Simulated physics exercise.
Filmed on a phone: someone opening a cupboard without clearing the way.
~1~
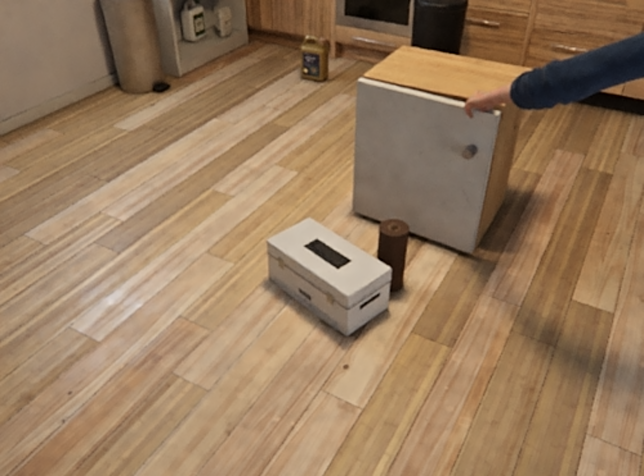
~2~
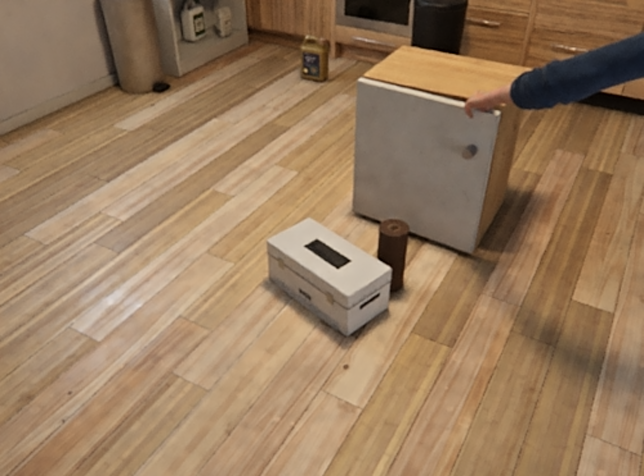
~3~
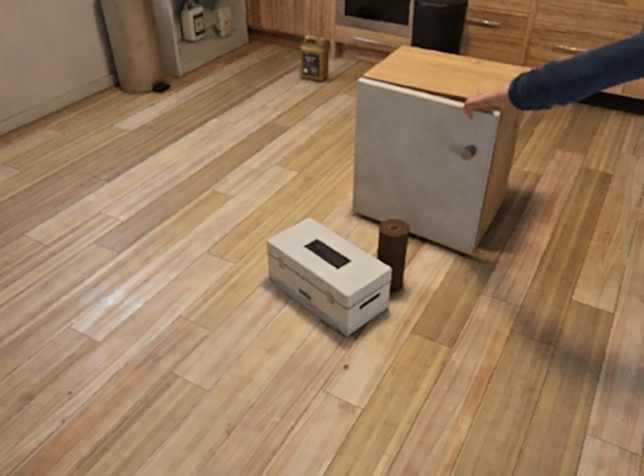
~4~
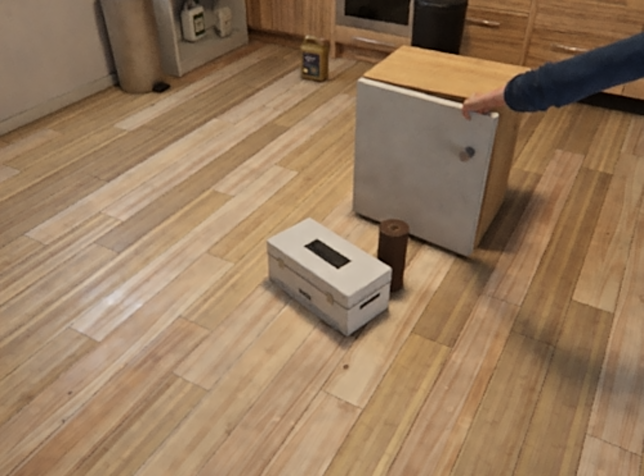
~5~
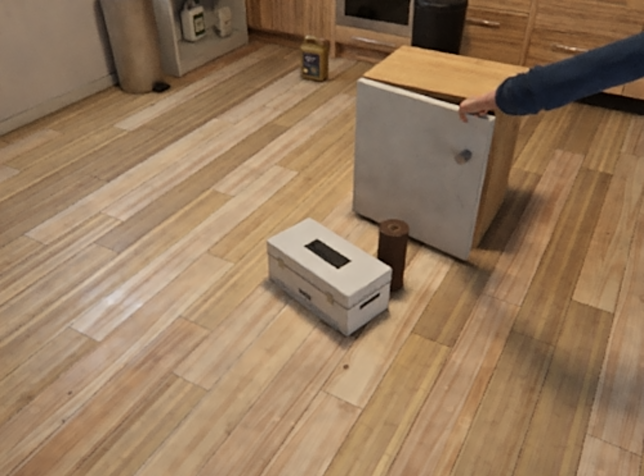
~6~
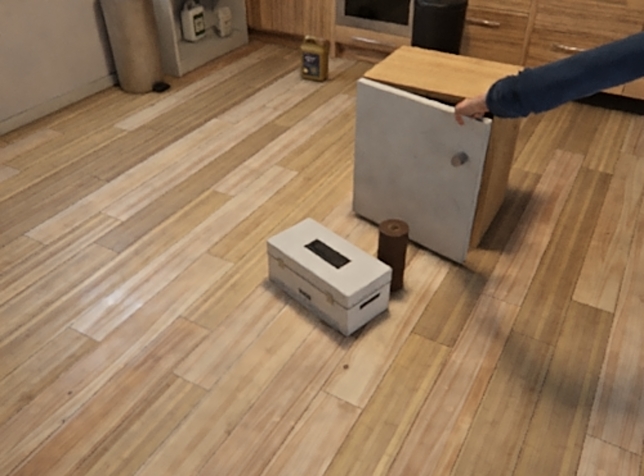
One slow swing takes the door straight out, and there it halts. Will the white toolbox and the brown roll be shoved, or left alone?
Here the white toolbox gets shoved and the brown roll gets shoved.
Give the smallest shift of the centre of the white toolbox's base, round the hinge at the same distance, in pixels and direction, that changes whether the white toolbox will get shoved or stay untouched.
Roughly 96 pixels left.
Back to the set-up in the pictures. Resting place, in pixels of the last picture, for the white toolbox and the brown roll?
The white toolbox at (266, 288), the brown roll at (284, 244).
Then, 1.58 s on from there, door 60° open; white toolbox displaced a little near (300, 282); brown roll displaced well along near (343, 264).
In the end, the white toolbox is pushed along, near (266, 288); the brown roll is pushed along, near (284, 243).
